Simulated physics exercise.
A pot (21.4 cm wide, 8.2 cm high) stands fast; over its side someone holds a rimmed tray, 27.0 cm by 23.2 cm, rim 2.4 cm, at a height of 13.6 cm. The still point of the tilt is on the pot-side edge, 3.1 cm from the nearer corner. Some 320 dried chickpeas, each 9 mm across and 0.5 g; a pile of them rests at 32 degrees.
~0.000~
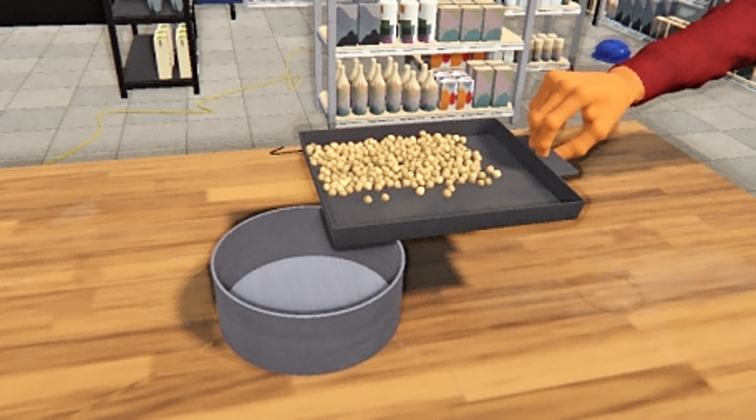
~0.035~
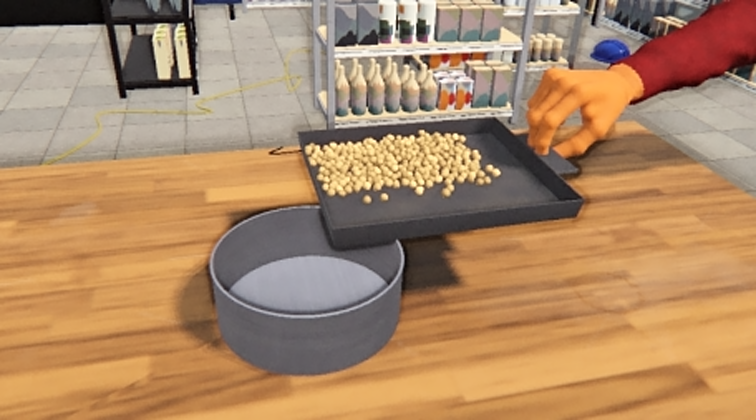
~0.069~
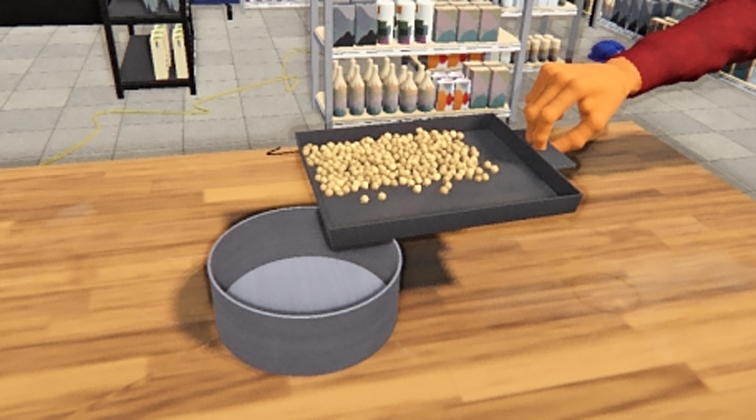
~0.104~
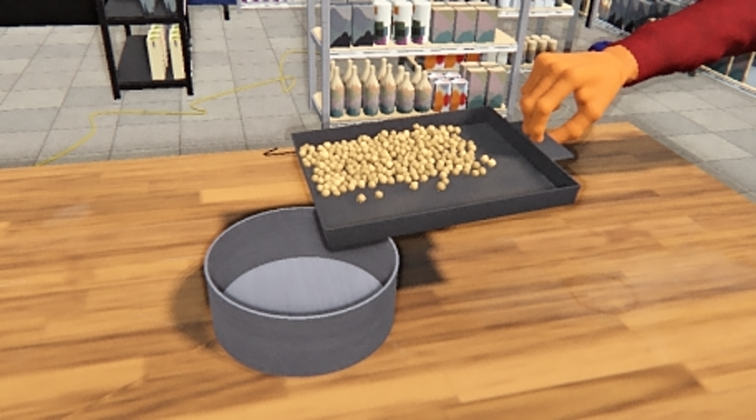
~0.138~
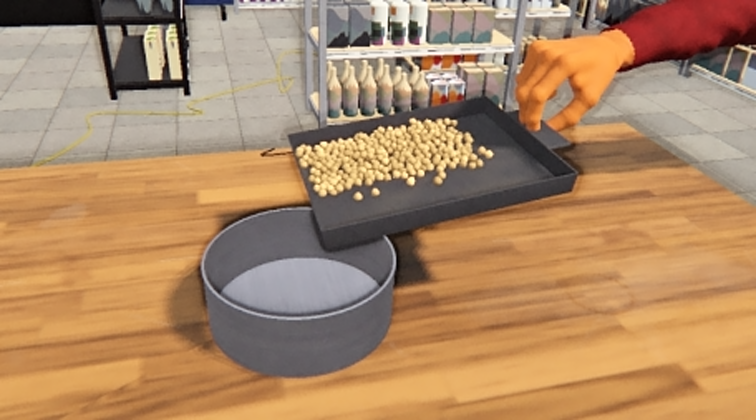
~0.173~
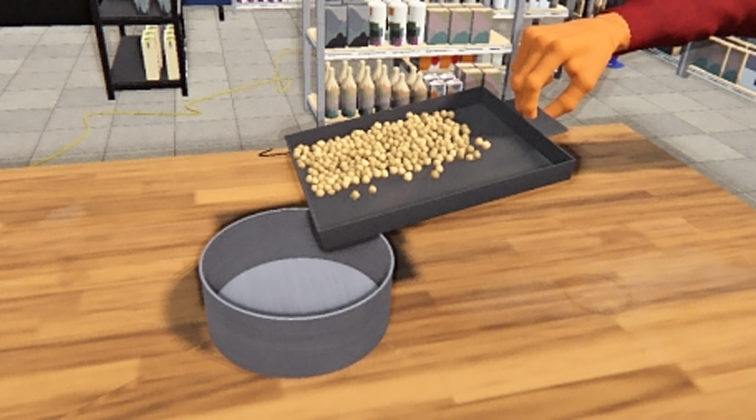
A hand in a dark red sleeve grips the right end of a dark rimmed tray above a wooden counter, seen from slightly above in a shop-like room with stocked shelves on a grey tiled floor. Pale round chickpeas lie heaped towards the tray's left, beside an empty round grey pot. The hand slowly raises the tray's right side, tilting it slightly leftward, while the view drifts very slightly.
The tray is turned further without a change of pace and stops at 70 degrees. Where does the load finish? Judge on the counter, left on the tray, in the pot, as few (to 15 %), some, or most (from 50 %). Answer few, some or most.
Counter few, tray most, pot few.
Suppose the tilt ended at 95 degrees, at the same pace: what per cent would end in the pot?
It would be near 65 per cent.
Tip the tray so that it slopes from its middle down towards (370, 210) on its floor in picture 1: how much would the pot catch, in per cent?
About 30 per cent.
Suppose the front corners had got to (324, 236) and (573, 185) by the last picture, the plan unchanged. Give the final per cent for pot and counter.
Pot 25, counter 25.
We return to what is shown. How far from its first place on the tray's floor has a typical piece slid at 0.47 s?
Some 3 cm.
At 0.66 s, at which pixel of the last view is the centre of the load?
Near (320, 139).
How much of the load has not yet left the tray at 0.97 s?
Roughly 95 per cent.
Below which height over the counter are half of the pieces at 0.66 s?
Roughly 18 cm.
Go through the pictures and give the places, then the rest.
The first frame shows tray tilt 0 degrees, front corners at (337, 226) and (581, 200); middle of the pieces at (394, 163); pot at (309, 254).
The second frame shows tray tilt 1 degrees, front corners at (335, 226) and (580, 198); middle of the pieces at (394, 163).
The third frame shows tray tilt 2 degrees, front corners at (333, 227) and (579, 193); middle of the pieces at (391, 162).
The fourth frame shows tray tilt 4 degrees, front corners at (329, 228) and (576, 184), lowest corner left back; middle of the pieces at (388, 159).
The fifth frame shows tray tilt 8 degrees, front corners at (324, 228) and (573, 172), lowest corner left back; middle of the pieces at (385, 156).
The sixth frame shows tray tilt 11 degrees, front corners at (321, 229) and (570, 159), lowest corner left back; middle of the pieces at (382, 152); pot at (298, 256). The tray's pace is about 100 degrees a second.
After 0.47 s, tilt 41 degrees; the tray holds 100 %, the pot 0 %.
Then, at 0.66 s, tilt 60 degrees; the tray holds 100 %, the pot 0 %.
After 0.97 s, tilt 70 degrees; the tray holds 95 %, the pot 5 %.
In the end, at 1.6 s, counter 5 %, tray 95 %, pot 5 %.
